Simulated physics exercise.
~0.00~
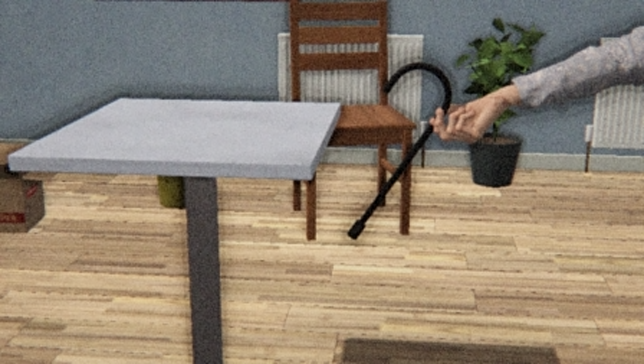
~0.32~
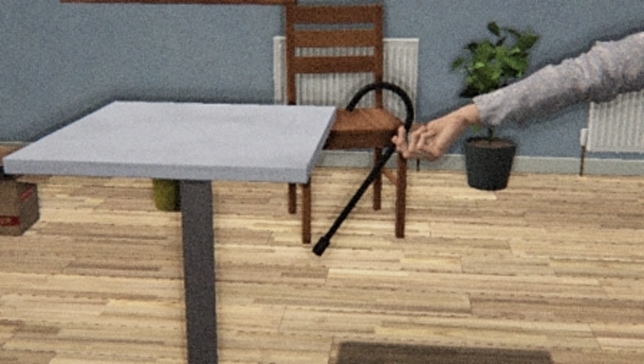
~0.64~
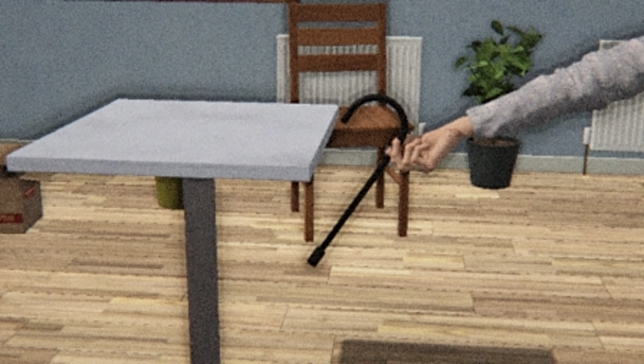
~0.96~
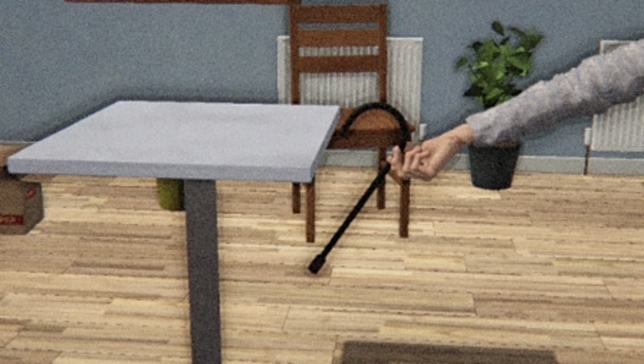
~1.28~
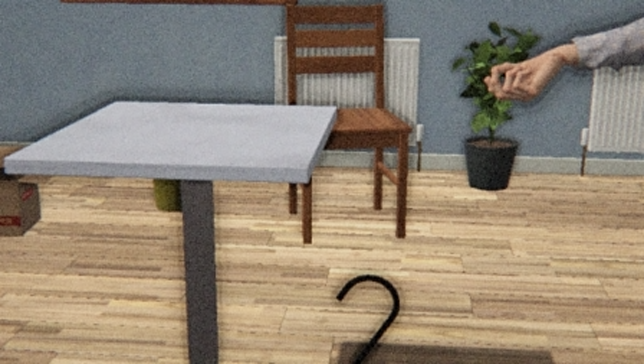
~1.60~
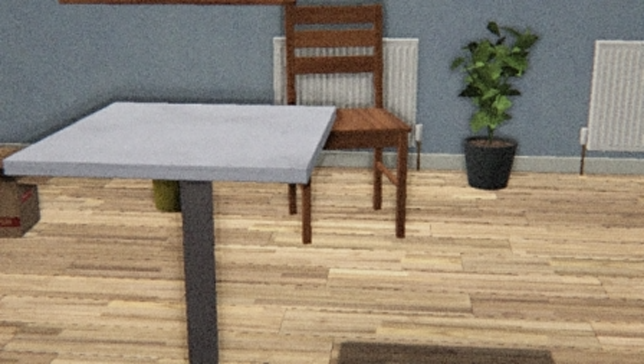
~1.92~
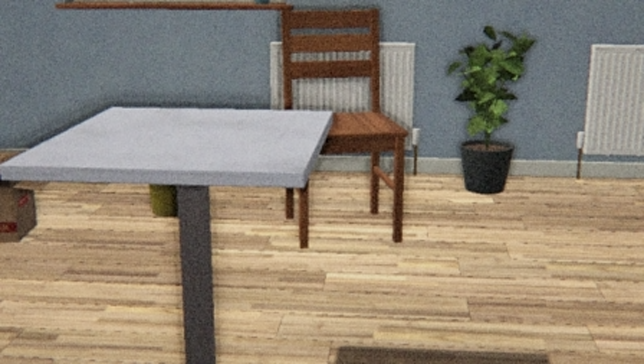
The clip opens on a pale-topped table in a room with a wooden floor, a wooden chair, a radiator and a potted plant behind it, while a hand in a grey sleeve holds a black cane by its shaft. The hand moves the cane left and down, bringing its curved crook near the table's right edge. It lowers the cane slightly more, then lets go and draws back to the right. The cane drops past the edge toward the floor instead of hanging. Finally, both cane and hand are out of sight, and the table stands unmoved.
